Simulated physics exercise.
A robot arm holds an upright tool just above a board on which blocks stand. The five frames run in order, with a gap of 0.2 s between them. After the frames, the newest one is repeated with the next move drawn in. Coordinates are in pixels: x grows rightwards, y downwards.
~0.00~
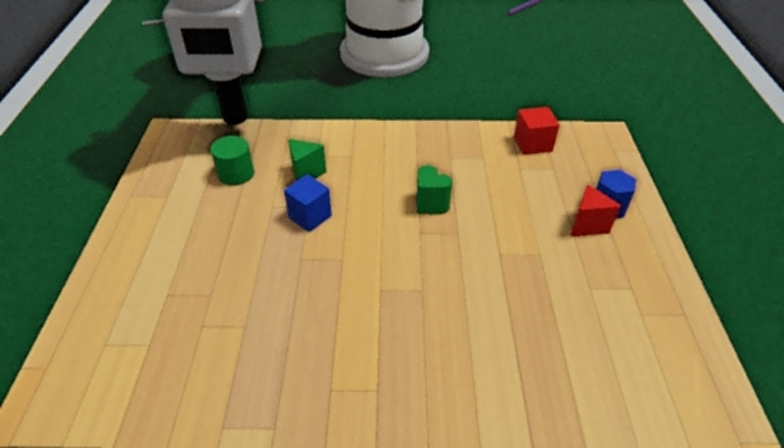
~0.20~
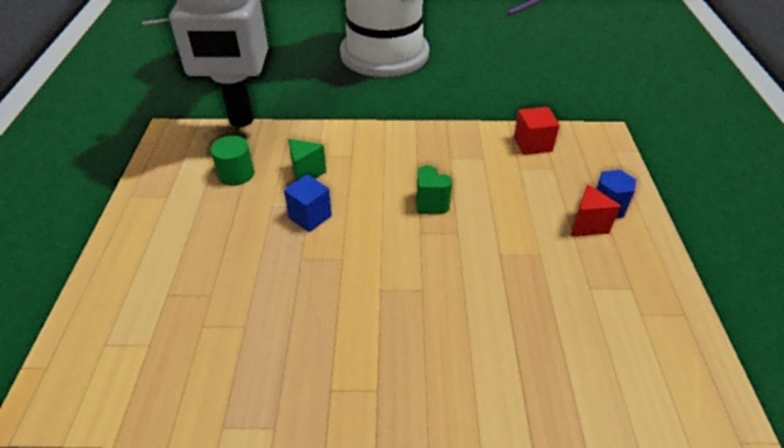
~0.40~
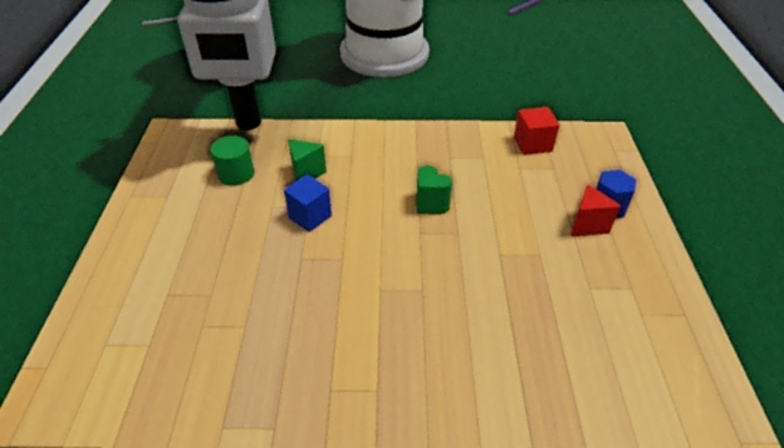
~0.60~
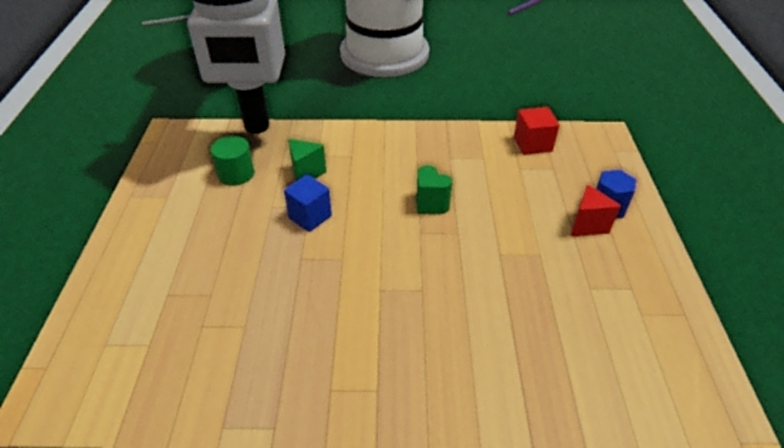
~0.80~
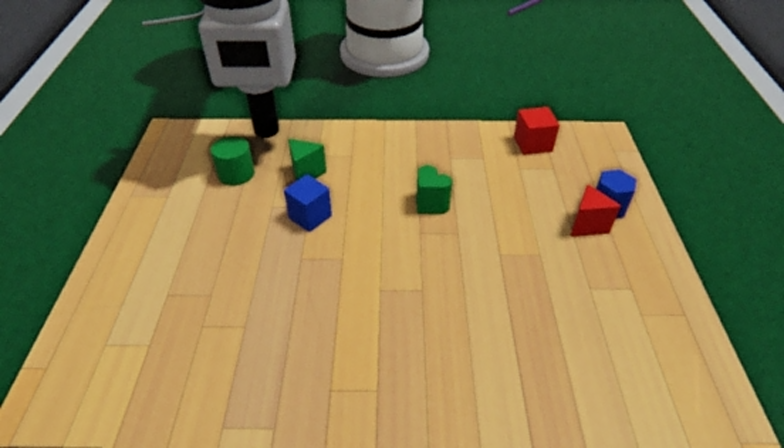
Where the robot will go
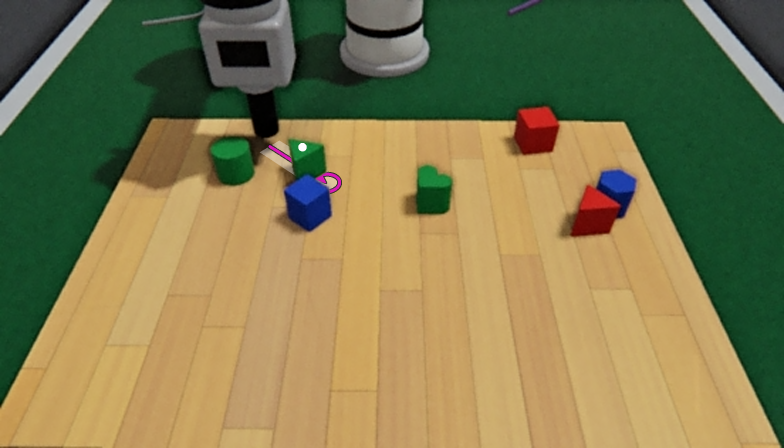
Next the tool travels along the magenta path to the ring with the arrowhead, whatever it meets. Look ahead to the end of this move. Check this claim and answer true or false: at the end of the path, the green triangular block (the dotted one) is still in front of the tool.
It is true.
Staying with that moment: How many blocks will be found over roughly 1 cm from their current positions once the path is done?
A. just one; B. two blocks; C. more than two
The answer is A.
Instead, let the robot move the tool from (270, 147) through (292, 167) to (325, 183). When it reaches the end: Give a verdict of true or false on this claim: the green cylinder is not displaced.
It is true.
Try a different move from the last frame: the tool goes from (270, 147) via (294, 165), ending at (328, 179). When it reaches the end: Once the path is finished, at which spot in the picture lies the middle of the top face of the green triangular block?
Around pixel (339, 172).
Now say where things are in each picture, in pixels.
In the first frame, lower end of the tool at (236, 119), tops of blocks, green triangular block at (302, 147), blue square block at (306, 189).
In the second frame, tool at (242, 122), blocks as before.
In the third frame, tool at (249, 125), blocks as before.
In the fourth frame, tool at (257, 128), blocks as before.
In the fifth frame, tool at (267, 132), green triangular block at (302, 147), blue square block at (306, 189).
The drawn path runs in a line from (270, 147) to (326, 183); the dot is on the green triangular block.
What follows on the original path. Halfway along, tool at (295, 149); green triangular block at (312, 154).
At the end, tool at (325, 168); green triangular block at (341, 175); blue square block not moved.
